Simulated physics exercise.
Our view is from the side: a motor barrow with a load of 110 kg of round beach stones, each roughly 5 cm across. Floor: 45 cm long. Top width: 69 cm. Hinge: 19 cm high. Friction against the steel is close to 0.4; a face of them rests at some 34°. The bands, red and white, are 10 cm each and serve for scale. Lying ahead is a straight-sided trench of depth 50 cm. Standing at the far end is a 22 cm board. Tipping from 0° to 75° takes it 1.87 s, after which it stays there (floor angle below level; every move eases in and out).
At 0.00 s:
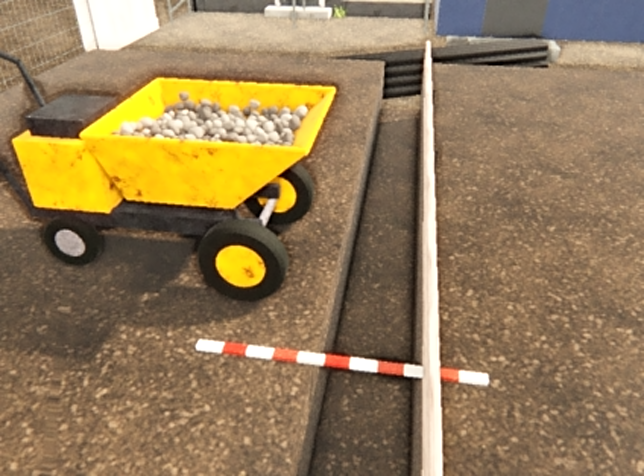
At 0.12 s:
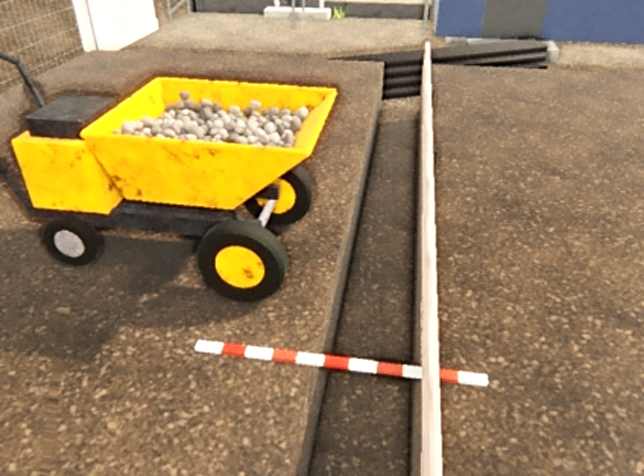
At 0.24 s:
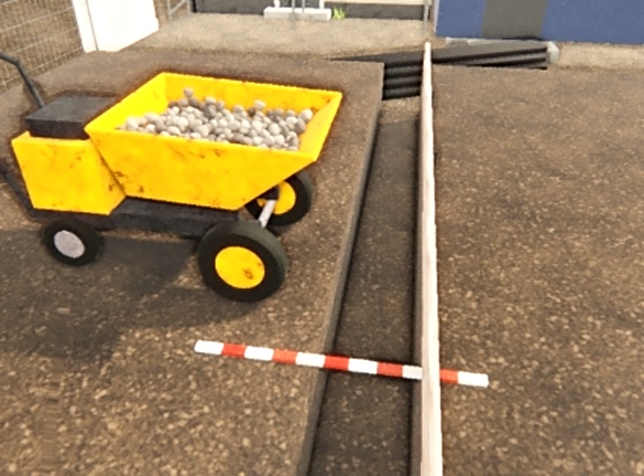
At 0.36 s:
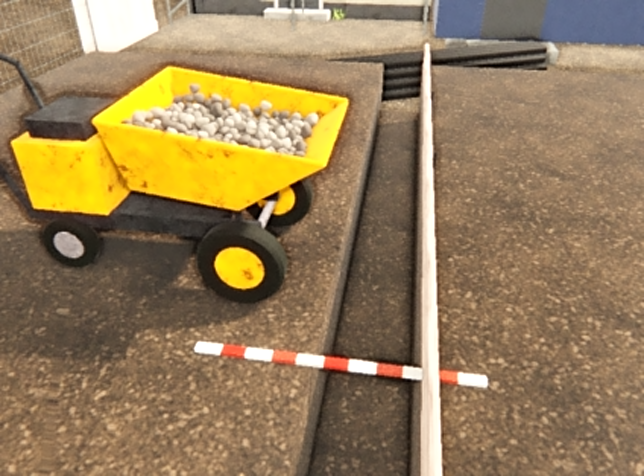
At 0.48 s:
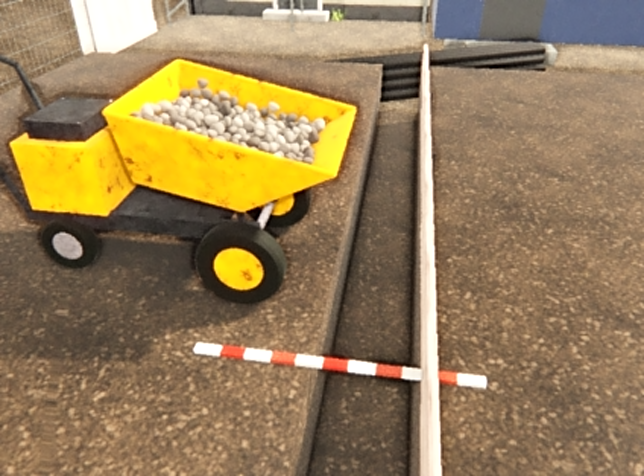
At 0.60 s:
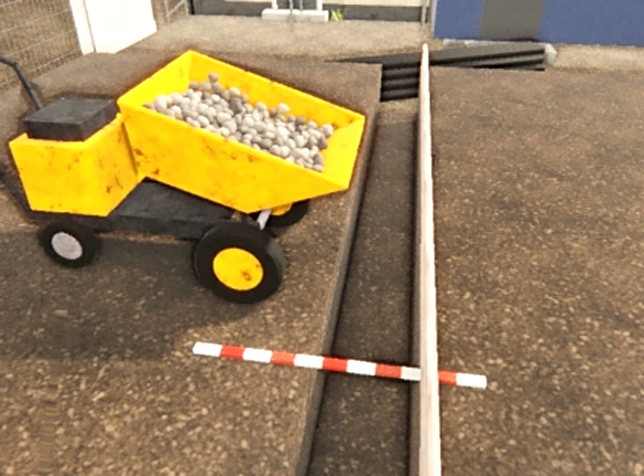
A yellow motor barrow steadily raises its skip of round stones, tilting it toward the right.
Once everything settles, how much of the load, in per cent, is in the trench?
Once it settles, about 98 per cent of the load is there.
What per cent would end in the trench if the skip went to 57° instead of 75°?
I'd guess some 85 in a hundred.
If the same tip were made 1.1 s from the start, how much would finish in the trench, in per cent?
100 %.
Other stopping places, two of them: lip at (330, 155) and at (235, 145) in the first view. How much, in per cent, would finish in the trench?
Around 15 and then 100 percent.
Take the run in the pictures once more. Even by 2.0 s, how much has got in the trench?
Approx. 70 % of the load.
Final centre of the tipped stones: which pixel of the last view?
(381, 339).
After 1.4 s the floor is at 63°; 96 % in the skip, 4 % in the trench; the foremost stones are at (415, 253).
After 2.0 s the floor is at 75°; 26 % in the skip, 72 % in the trench, 2 % past the trench; the foremost stones are at (494, 289).
After 2.3 s the floor is at 75°; 2 % in the skip, 96 % in the trench, 2 % past the trench; the foremost stones are at (511, 293).
After 4.3 s the floor is at 75°; 0 % in the skip, 98 % in the trench, 2 % past the trench; the foremost stones are at (511, 293).
